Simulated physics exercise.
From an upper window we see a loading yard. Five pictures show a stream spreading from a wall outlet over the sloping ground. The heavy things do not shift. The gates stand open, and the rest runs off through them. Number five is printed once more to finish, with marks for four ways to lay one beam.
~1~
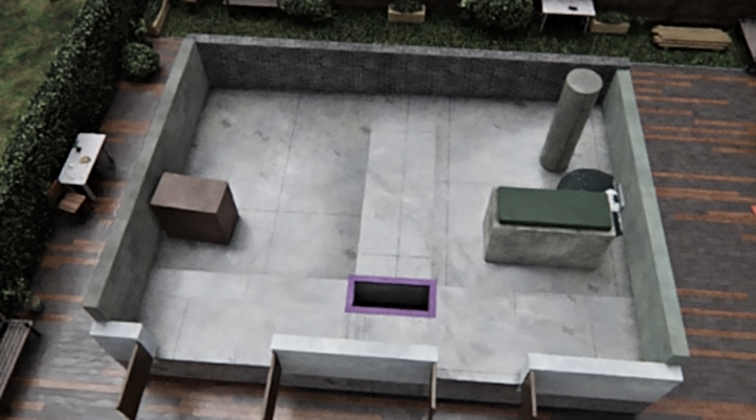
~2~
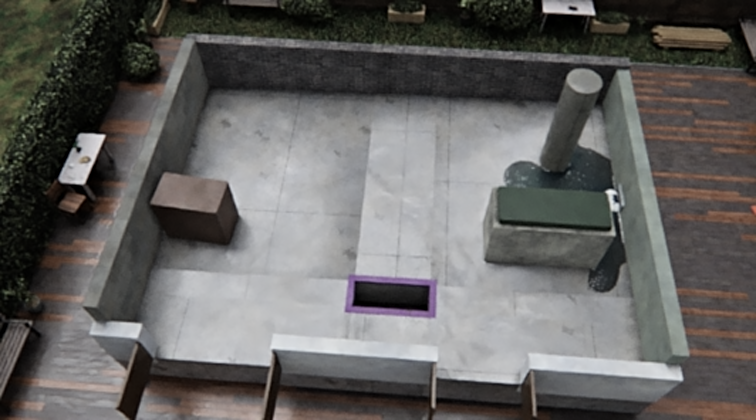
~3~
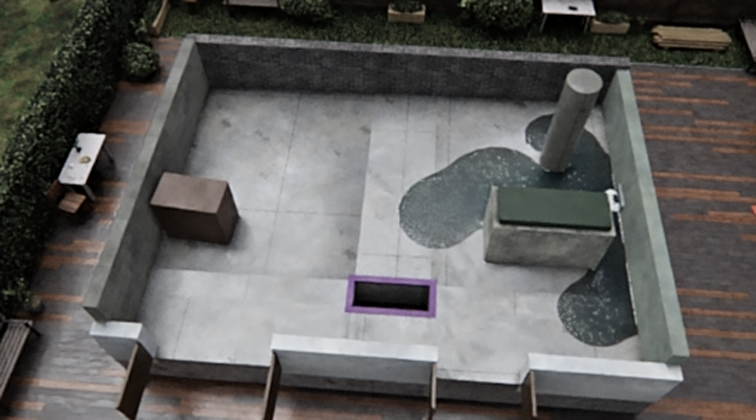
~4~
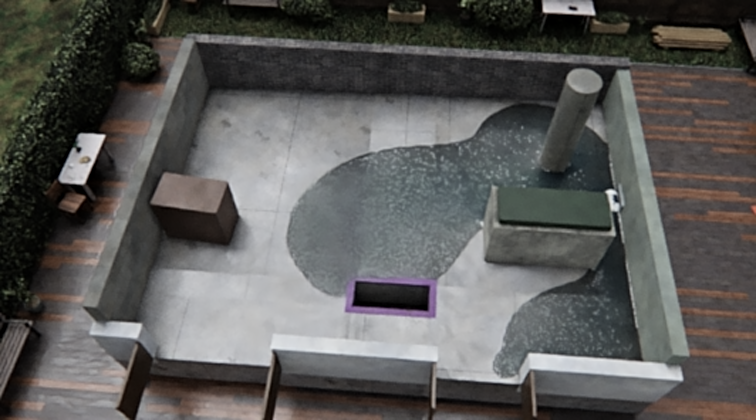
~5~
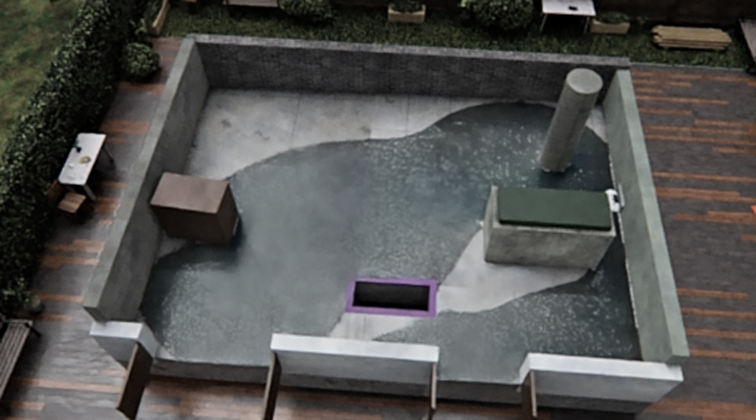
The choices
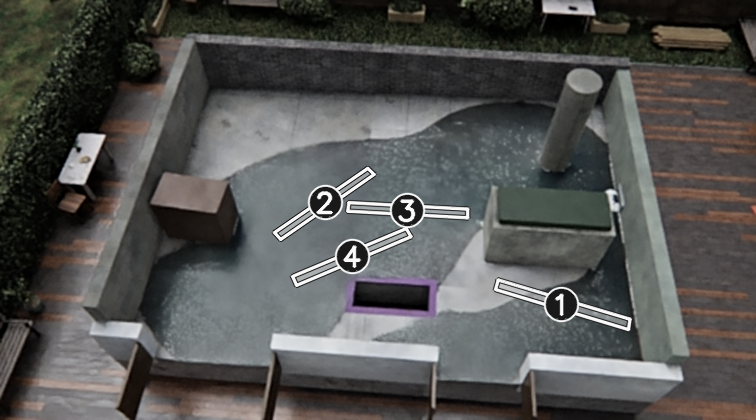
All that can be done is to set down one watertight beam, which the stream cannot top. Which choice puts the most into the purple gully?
Best: 1.
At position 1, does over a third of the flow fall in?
No.
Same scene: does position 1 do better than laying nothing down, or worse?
Better.
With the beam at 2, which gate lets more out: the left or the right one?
The left one.
In white, 1 from (496, 284) to (629, 324); 2 from (277, 235) to (370, 171); 3 from (348, 206) to (467, 213); 4 from (294, 280) to (408, 232).
If 1 is chosen, about 19 % of the stream goes into the purple gully, about 76 % out by the gates.
If 2 is chosen, about 10 % of the stream goes into the purple gully, about 87 % out by the gates.
If 3 is chosen, about 12 % of the stream goes into the purple gully, about 83 % out by the gates.
If 4 is chosen, about 12 % of the stream goes into the purple gully, about 82 % out by the gates.
